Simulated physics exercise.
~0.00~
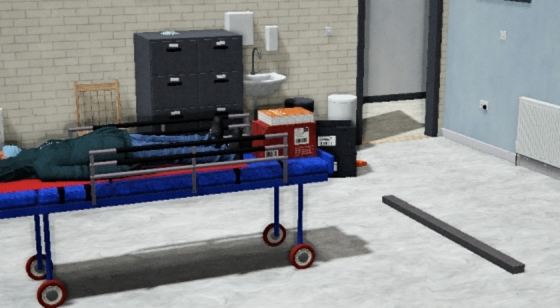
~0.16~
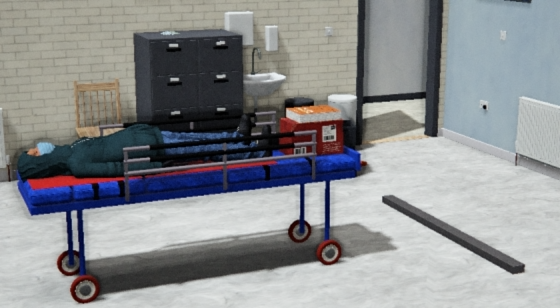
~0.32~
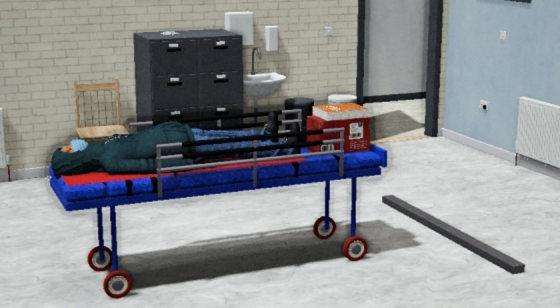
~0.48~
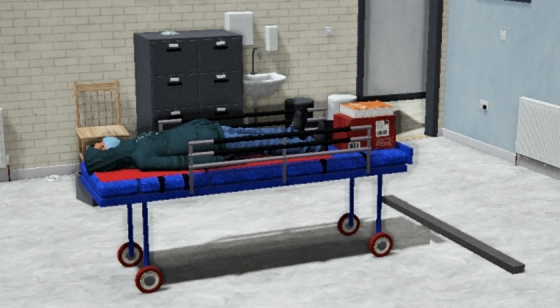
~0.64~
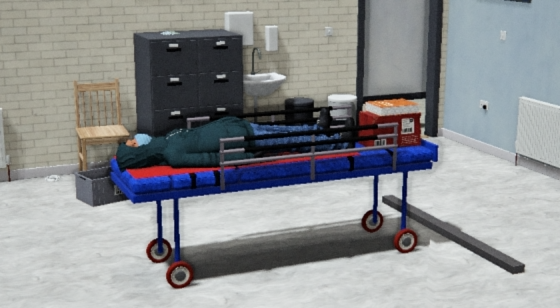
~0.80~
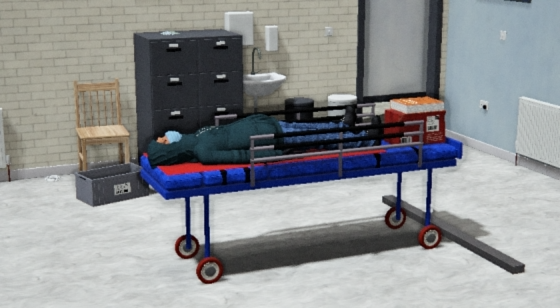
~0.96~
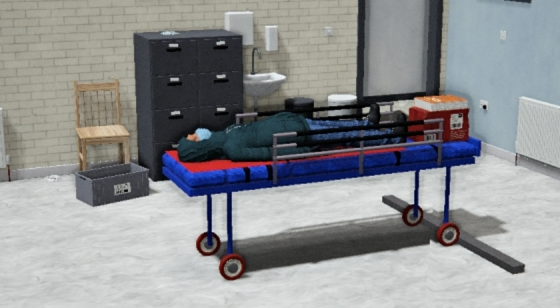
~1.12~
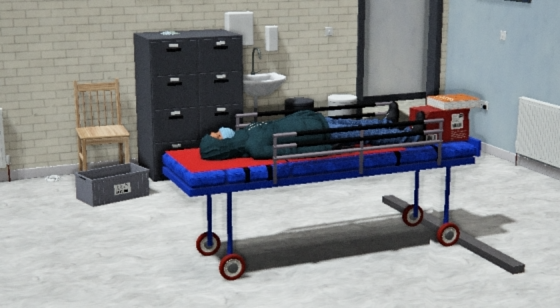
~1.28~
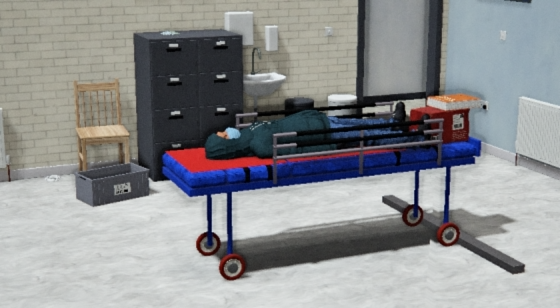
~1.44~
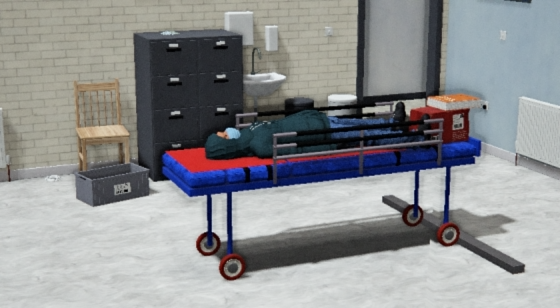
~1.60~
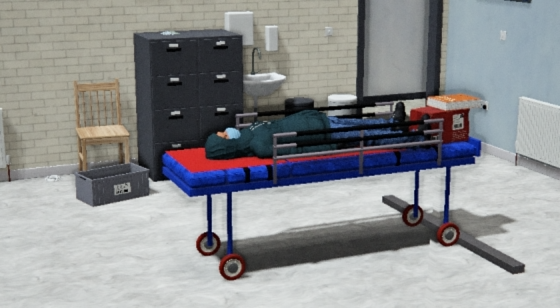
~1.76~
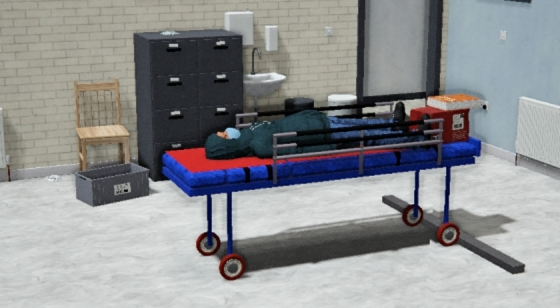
In a tiled room, a trolley carrying a person rolls right, stops, and its load slides slightly.
